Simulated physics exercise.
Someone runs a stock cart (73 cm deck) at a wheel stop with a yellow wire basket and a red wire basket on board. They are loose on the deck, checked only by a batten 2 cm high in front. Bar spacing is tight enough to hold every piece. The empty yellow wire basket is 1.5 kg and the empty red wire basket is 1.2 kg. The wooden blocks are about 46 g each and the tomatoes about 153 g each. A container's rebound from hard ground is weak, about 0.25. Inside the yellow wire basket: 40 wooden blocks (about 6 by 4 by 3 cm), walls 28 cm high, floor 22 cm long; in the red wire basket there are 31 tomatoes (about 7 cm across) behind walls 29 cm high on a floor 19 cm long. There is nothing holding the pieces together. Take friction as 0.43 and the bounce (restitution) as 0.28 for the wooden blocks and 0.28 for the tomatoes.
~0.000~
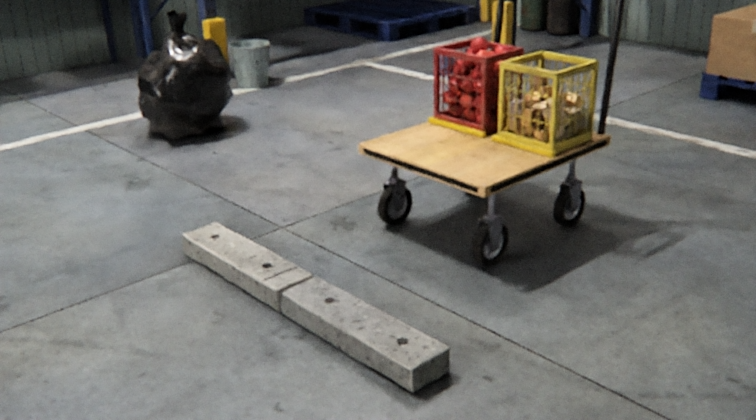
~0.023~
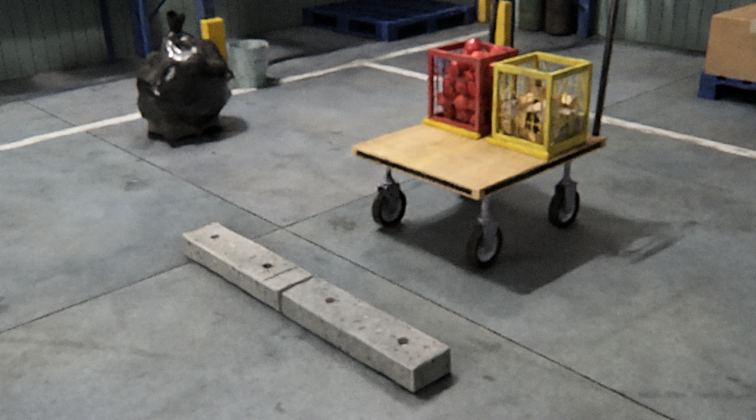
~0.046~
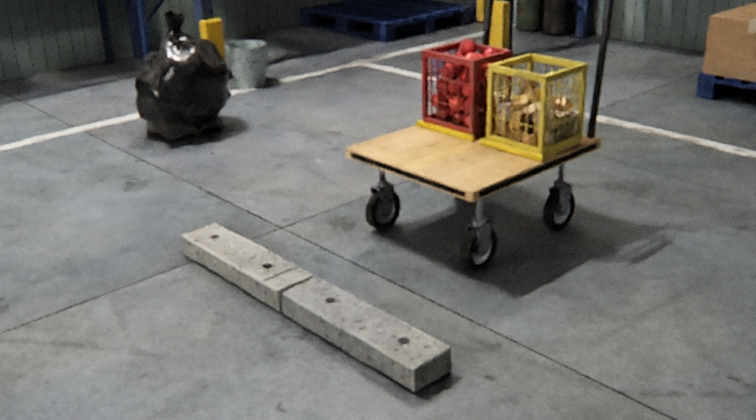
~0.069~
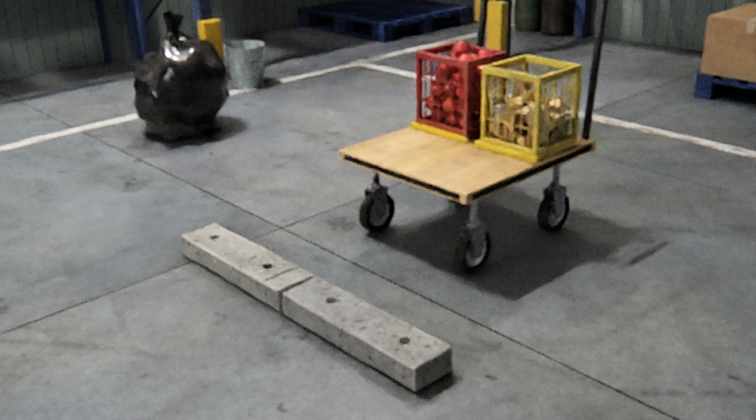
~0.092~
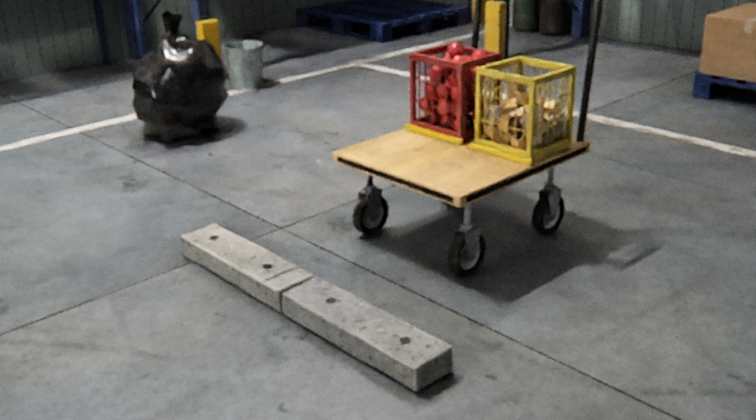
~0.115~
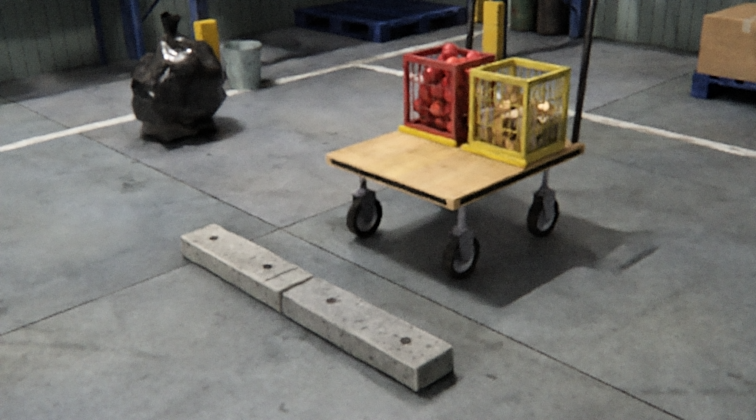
A flat wooden cart carrying a red basket of tomatoes and a yellow basket of wooden blocks rolled slowly to the left and slightly closer across the warehouse floor, toward a low concrete wheel stop.
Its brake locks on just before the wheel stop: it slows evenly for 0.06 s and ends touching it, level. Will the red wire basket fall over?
The red wire basket stays up at this speed.
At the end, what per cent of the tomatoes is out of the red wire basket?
I'd say close to 0 per cent, give or take.
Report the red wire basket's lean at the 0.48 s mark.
About 10 degrees.
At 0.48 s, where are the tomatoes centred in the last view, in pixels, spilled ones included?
Near (373, 108) in pixels.
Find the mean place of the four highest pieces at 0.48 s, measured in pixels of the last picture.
Looks like somewhere near (376, 74).
After 0.36 s, the stop begins.
After 0.48 s, the yellow wire basket leans 4° with 0 of 40 out and the red wire basket leans 12° with 0 of 31 out.
After 0.66 s, the yellow wire basket is upright with 0 of 40 out and the red wire basket leans 10° with 0 of 31 out.
Final count (at 0.89 s), the yellow wire basket is upright with 0 of 40 out and the red wire basket is upright with 0 of 31 out. Greatest lean of the red wire basket, 15°.
